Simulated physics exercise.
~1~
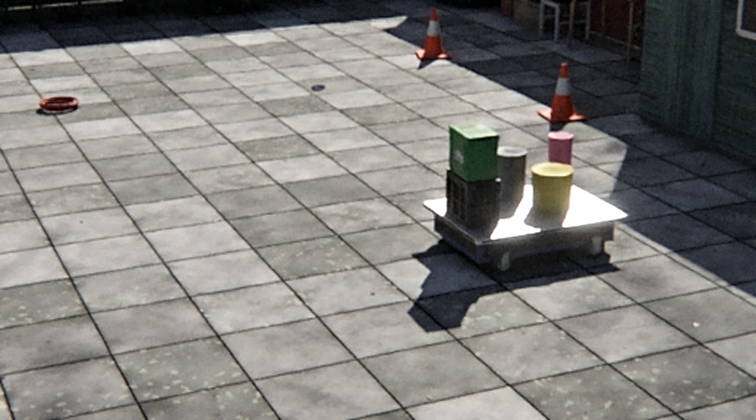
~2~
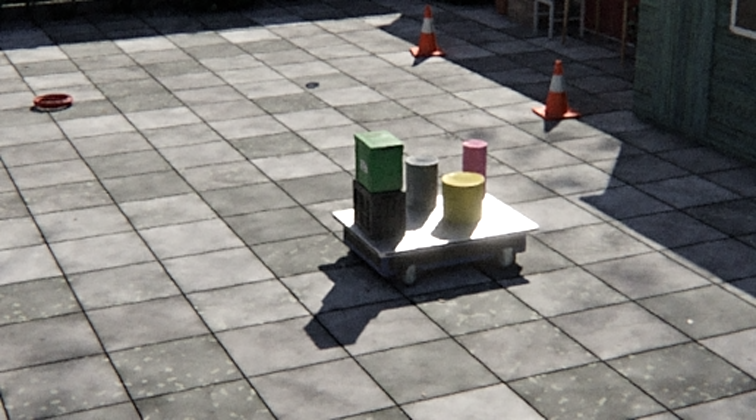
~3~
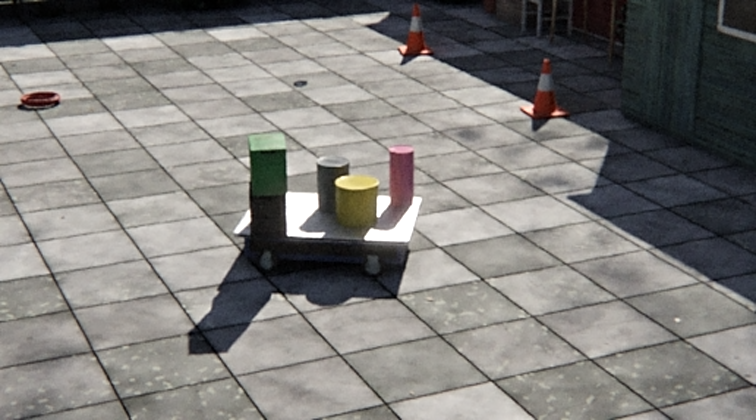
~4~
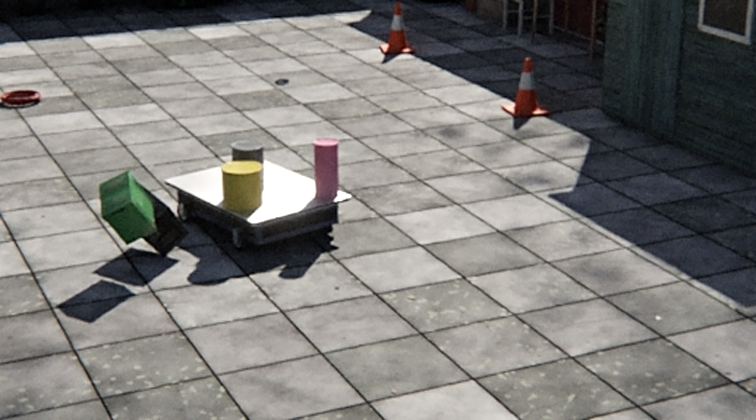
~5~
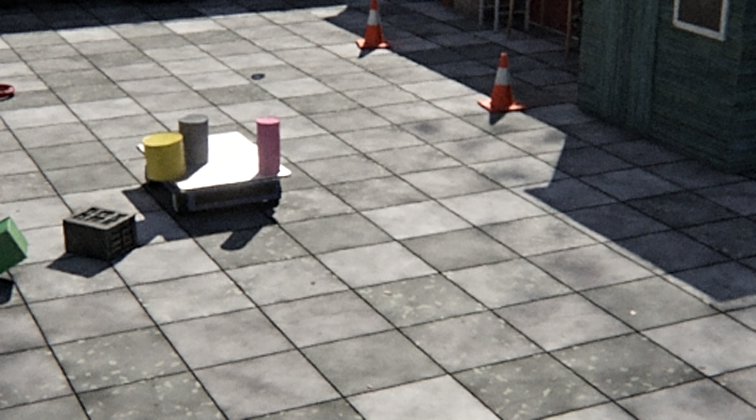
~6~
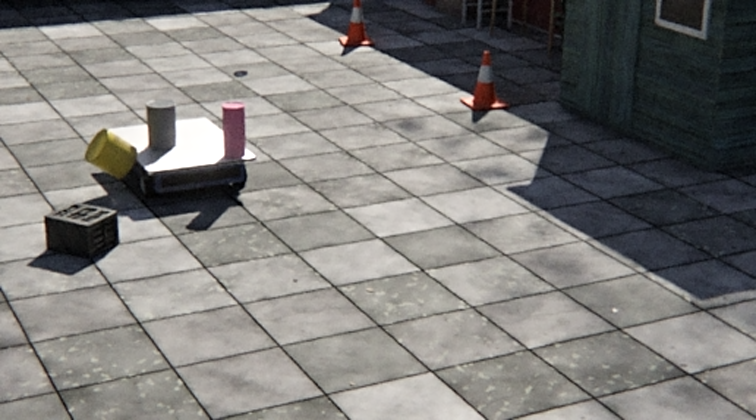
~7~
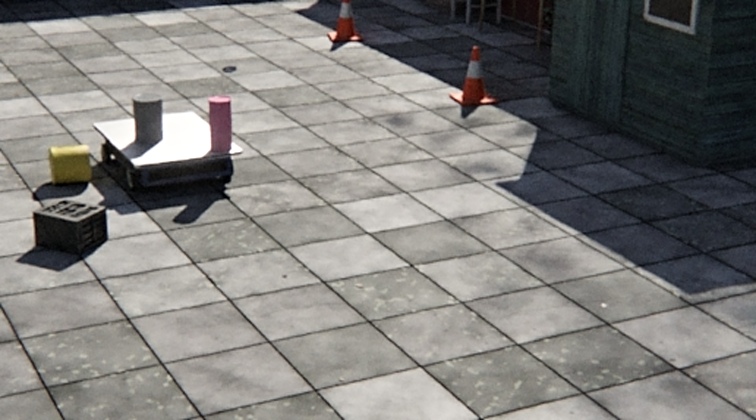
A cart turns leftward, shedding a green tote, black crate and yellow pail, then stops.
